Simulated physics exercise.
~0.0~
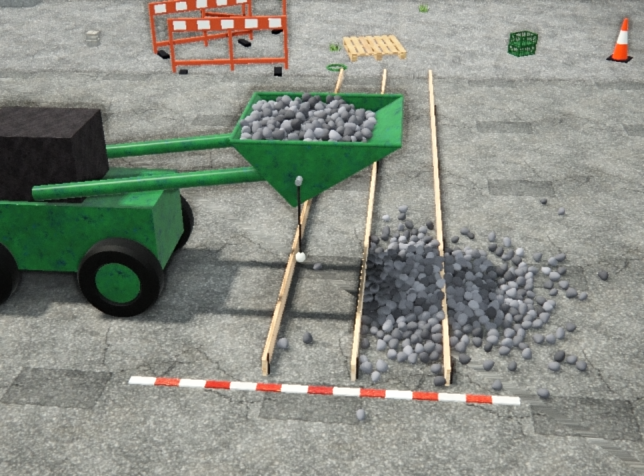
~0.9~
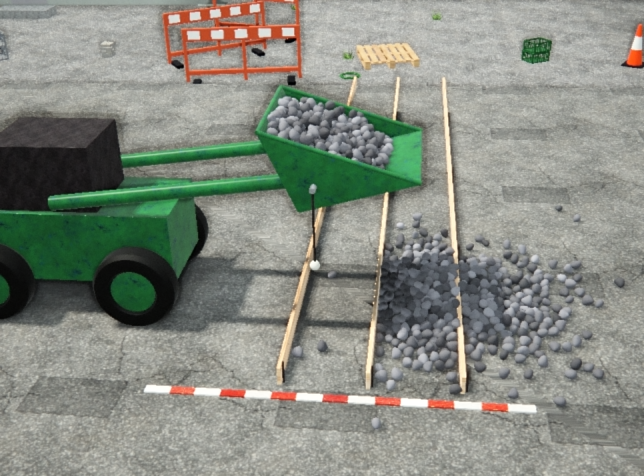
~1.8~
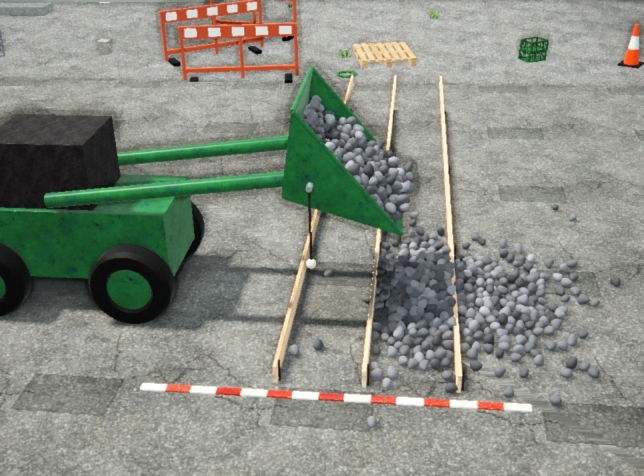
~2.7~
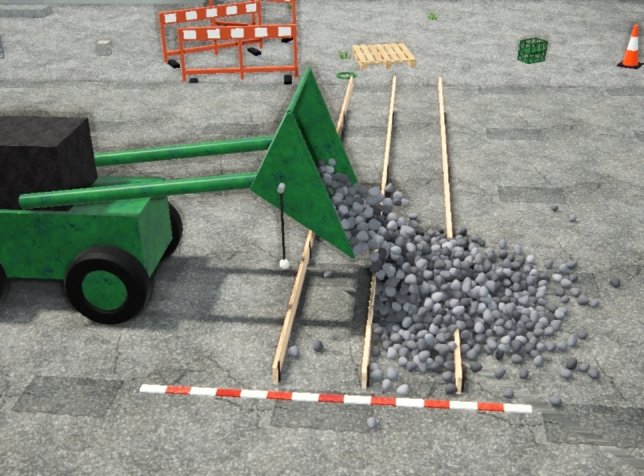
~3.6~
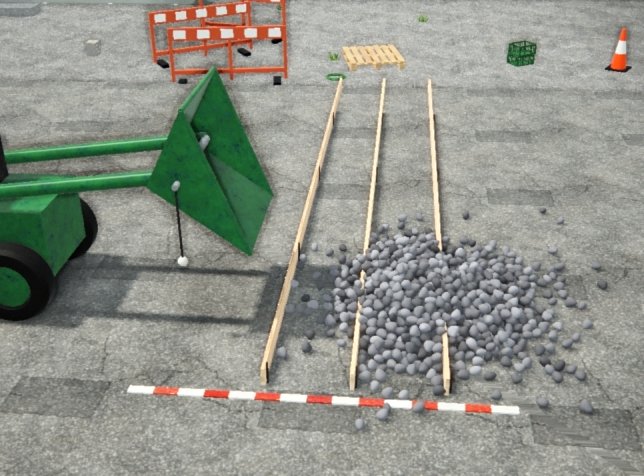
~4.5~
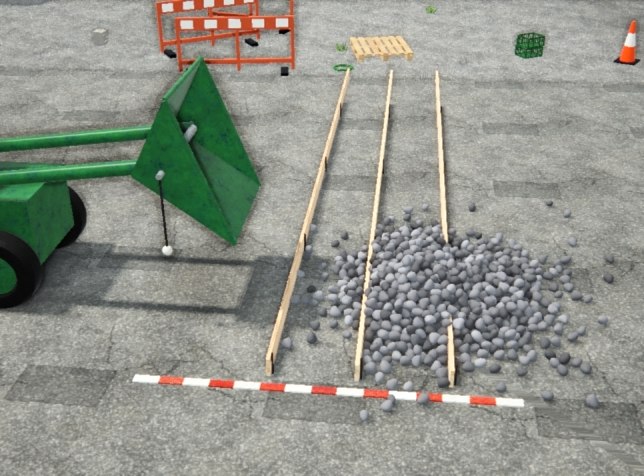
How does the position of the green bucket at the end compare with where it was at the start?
The bucket ends farther to the left. At the start it is above the left and middle boards, and at the end it is clear of them on their left side.
